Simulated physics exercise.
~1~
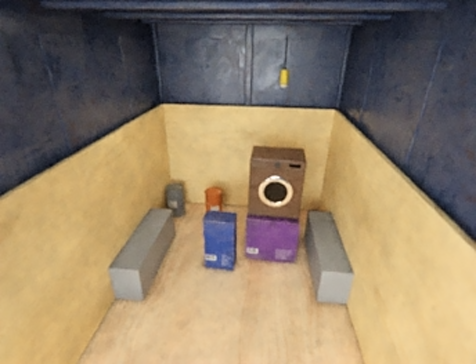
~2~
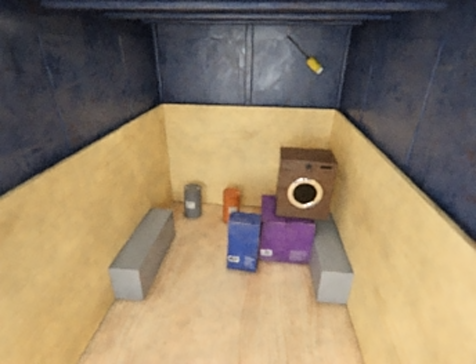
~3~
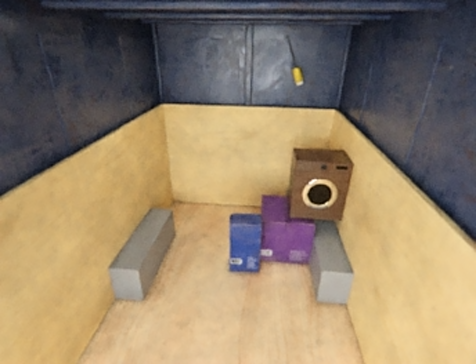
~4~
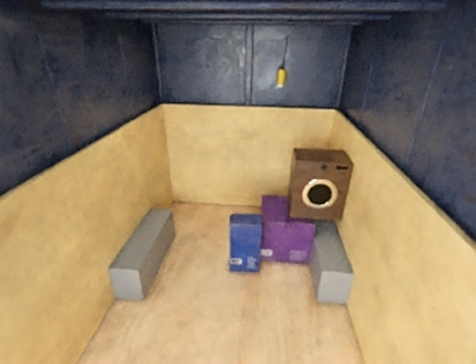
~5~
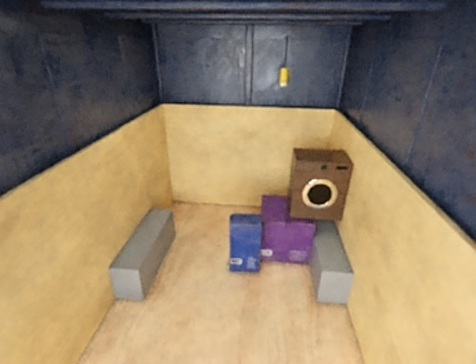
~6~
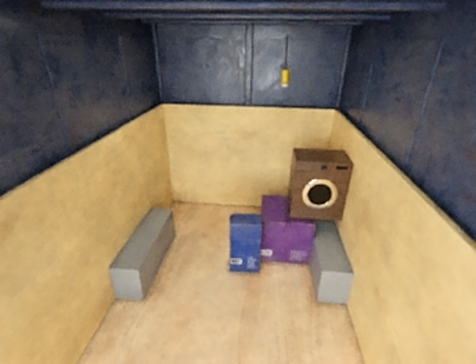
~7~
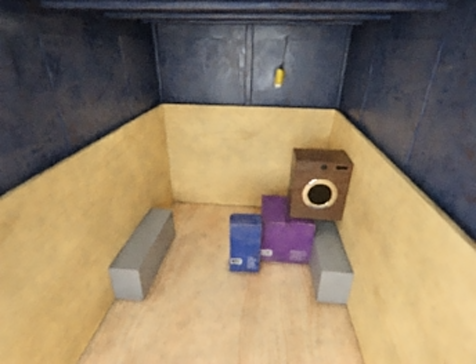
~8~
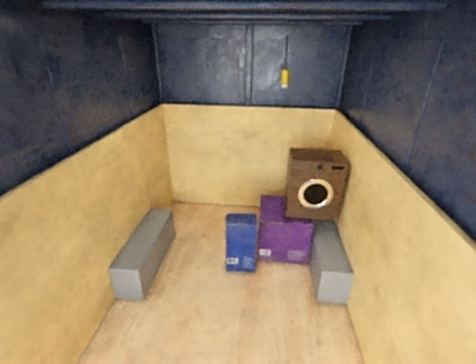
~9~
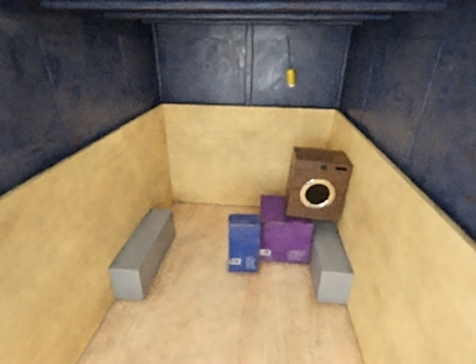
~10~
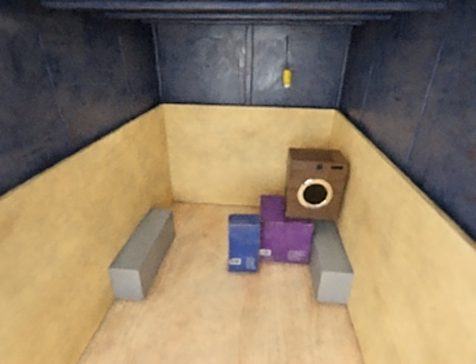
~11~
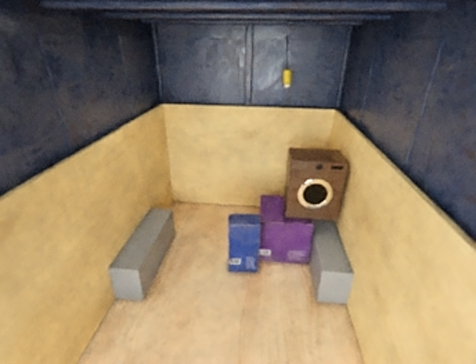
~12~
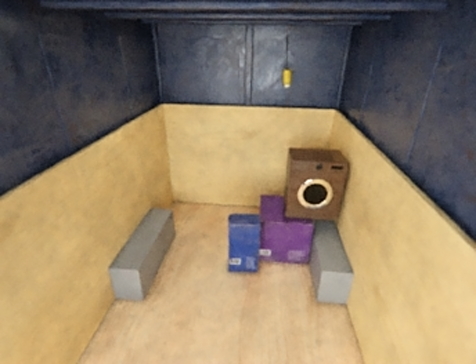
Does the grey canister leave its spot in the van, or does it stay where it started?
The grey canister leaves its spot. It slides to the right and is no longer in view where it first stood.
